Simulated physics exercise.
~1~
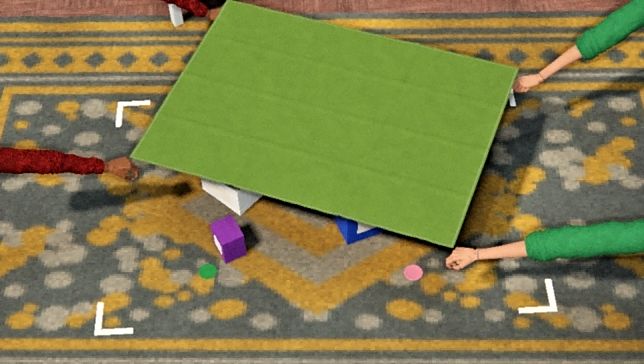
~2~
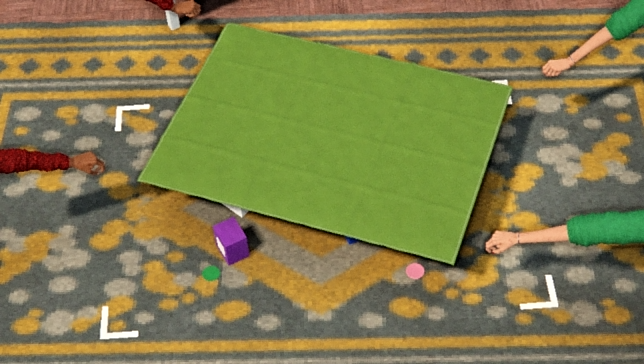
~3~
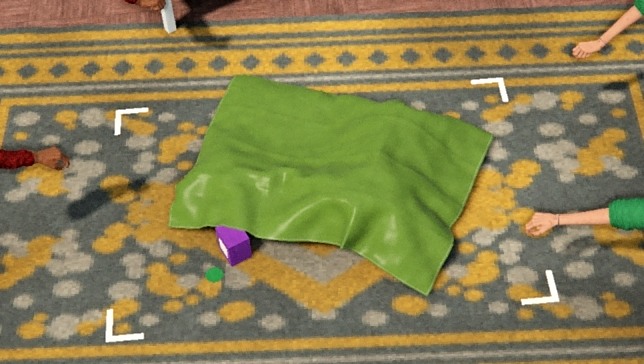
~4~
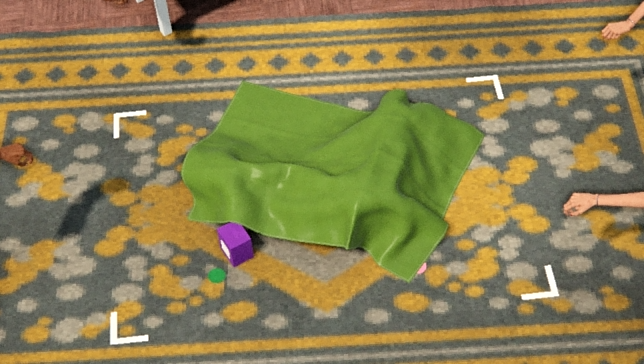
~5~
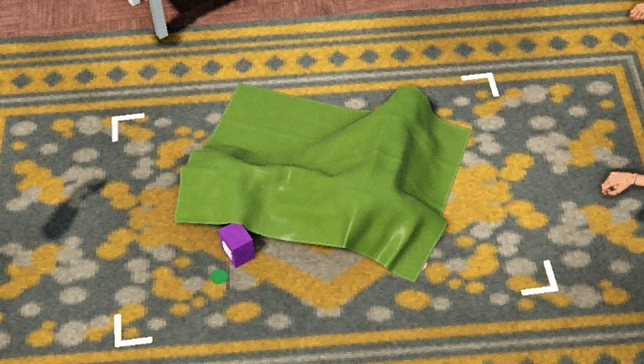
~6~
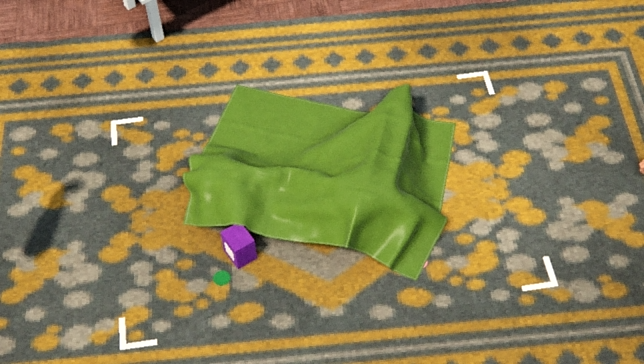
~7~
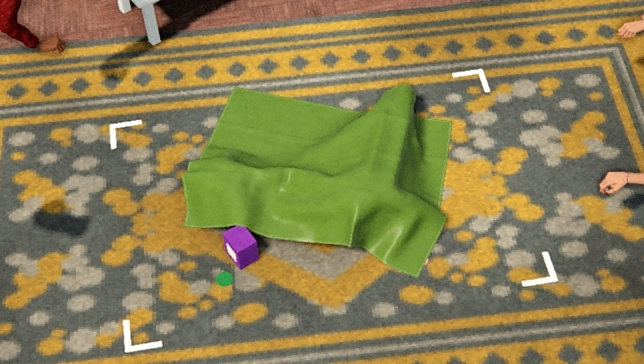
A green cloth released by several hands drops and drapes over small objects on a patterned rug.
